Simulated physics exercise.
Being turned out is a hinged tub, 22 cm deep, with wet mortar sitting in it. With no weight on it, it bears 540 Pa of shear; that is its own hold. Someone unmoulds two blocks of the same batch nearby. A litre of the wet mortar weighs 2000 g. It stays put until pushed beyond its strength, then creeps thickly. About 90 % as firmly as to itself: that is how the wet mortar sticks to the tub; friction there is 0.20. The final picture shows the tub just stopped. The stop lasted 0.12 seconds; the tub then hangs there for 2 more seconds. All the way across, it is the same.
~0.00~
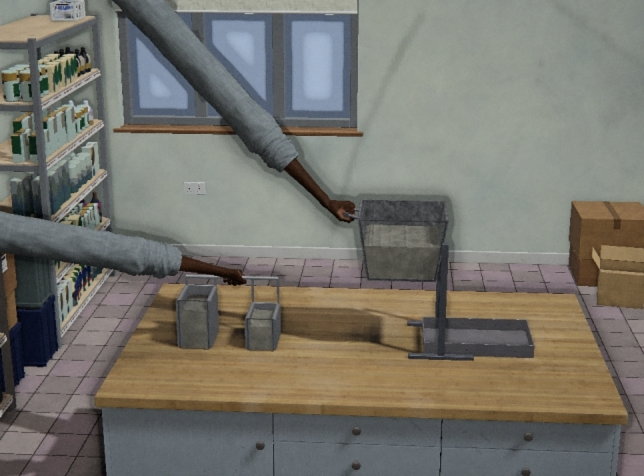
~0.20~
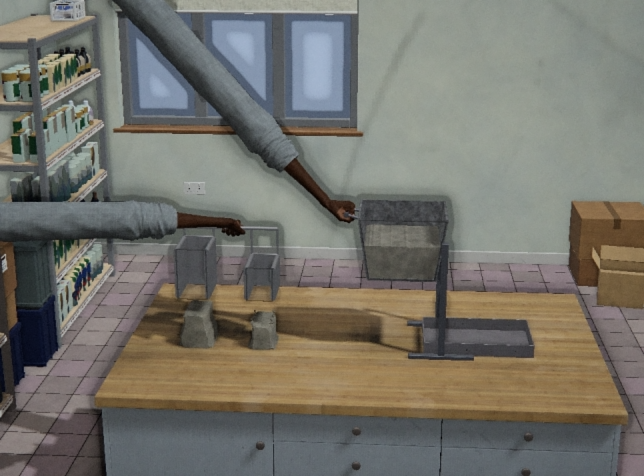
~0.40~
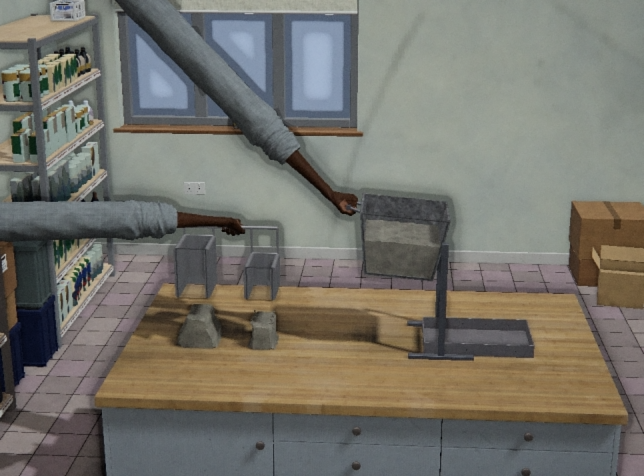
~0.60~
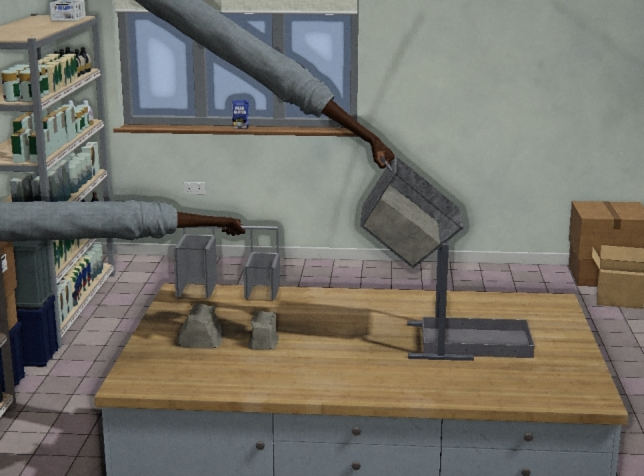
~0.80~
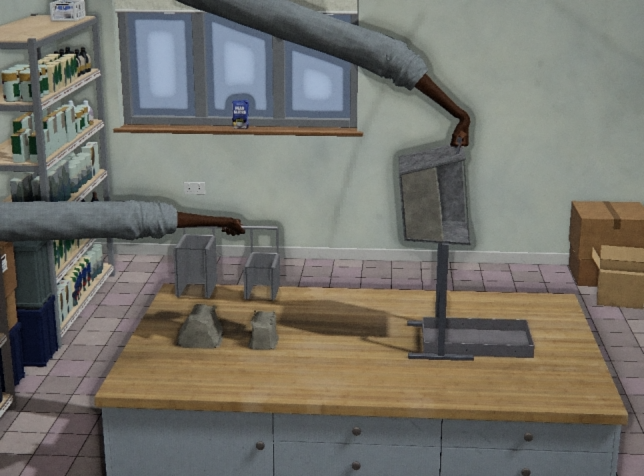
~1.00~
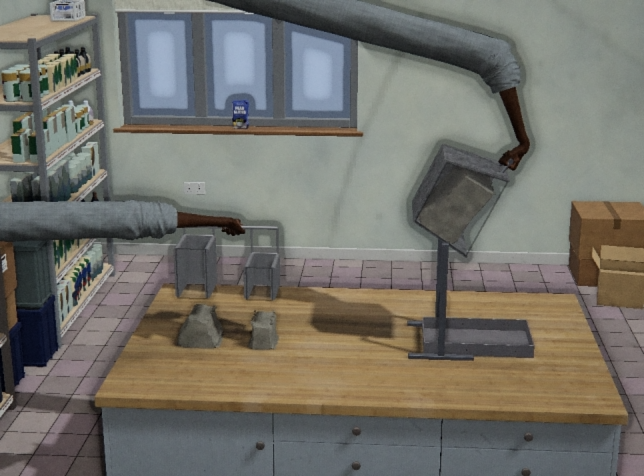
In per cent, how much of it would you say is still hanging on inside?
I would say around 0 percent.
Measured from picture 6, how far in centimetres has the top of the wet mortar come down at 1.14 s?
I reckon it's close to 16 cm.
After 1.14 s, the tub is at 116 degrees and holds 36 %.
After 1.31 s, the tub is at 116 degrees and holds 0 %.
After 1.48 s, the tub is at 116 degrees and holds 0 %.
After 1.65 s, the tub is at 116 degrees and holds 0 %.
After 3.00 s, at the end, the tub is at 116 degrees and holds 0 %.
